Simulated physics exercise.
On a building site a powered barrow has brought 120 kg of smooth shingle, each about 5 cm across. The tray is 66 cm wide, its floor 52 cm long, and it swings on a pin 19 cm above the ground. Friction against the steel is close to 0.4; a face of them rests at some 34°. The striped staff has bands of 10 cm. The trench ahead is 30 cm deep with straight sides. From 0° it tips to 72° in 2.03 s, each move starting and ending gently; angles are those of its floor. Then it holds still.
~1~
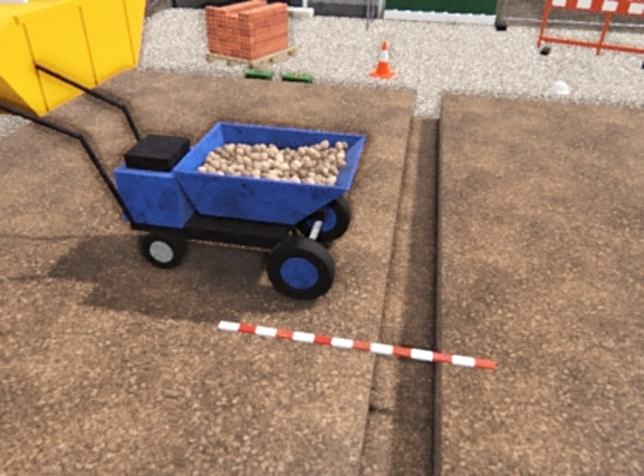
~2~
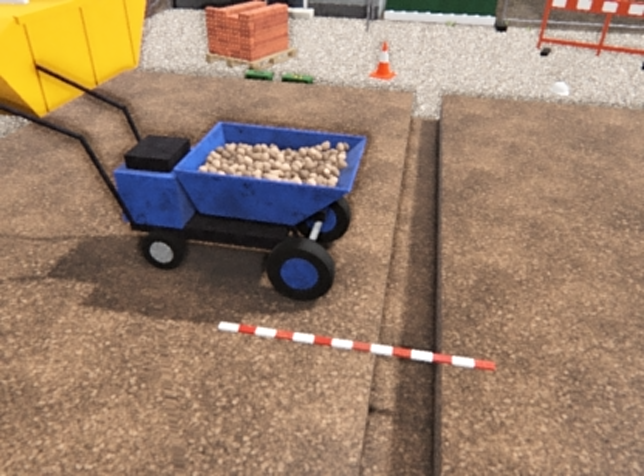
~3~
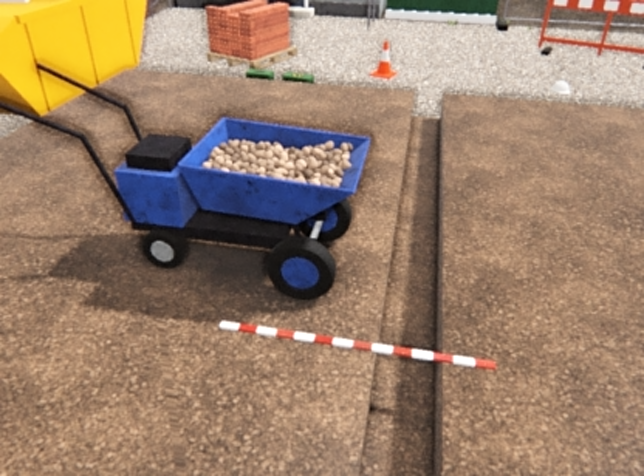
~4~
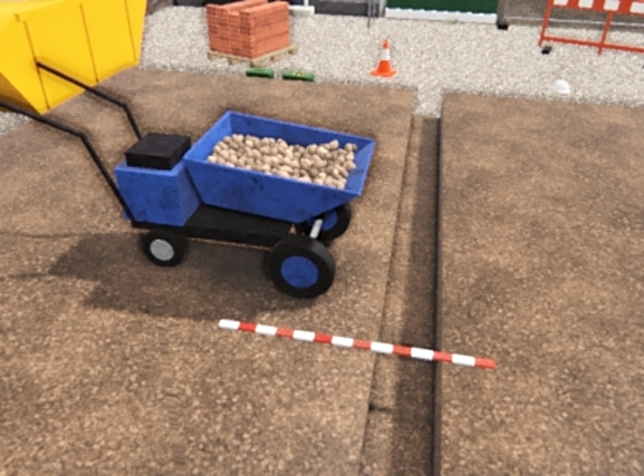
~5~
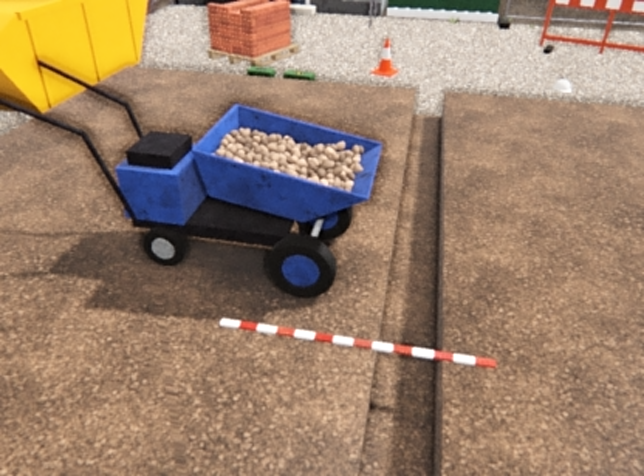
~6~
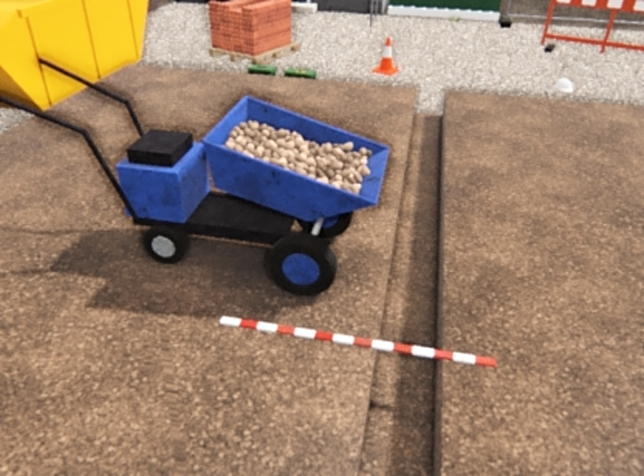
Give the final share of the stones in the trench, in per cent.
Some 60 per cent of it.
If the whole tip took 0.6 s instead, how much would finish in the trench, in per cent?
It would be near 45 per cent.
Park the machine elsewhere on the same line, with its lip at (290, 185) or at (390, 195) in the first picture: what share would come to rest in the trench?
About 85 and 5 per cent.
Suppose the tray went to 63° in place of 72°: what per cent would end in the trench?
In that case some 55 per cent.
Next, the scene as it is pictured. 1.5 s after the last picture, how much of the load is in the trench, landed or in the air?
About 50 per cent by then.
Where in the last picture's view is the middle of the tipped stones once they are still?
Around (434, 304).
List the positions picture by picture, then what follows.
The tray is at 0°, its lip at (347, 190); the top of the load is at (319, 153), in the first picture.
The tray is at 1°, its lip at (349, 191); the top of the load is at (308, 152), in the second picture.
Lip at (353, 192), floor tilted 3°, highest stones at (298, 151), in the third picture.
Lip at (359, 195), floor tilted 6°, highest stones at (251, 145), in the fourth picture.
The tray is at 10°, its lip at (367, 199); the top of the load is at (245, 137), in the fifth picture.
The tray is at 15°, its lip at (376, 204); the top of the load is at (251, 130), in the sixth picture.
Then, 0.9 s after the last picture the floor is at 61°, 93 % in the tray, 7 % in the trench; the foremost stones are at (438, 279).
Then, 1.5 s after the last picture the floor is at 72°, 11 % in the tray, 51 % in the trench, 38 % past the trench; the foremost stones are at (568, 293).
Then, 1.9 s after the last picture the floor is at 72°, 0 % in the tray, 60 % in the trench, 40 % past the trench; the foremost stones are at (608, 301).
Then, 3.8 s after the last picture the floor is at 72°, 0 % in the tray, 60 % in the trench, 40 % past the trench; the foremost stones are at (616, 301).
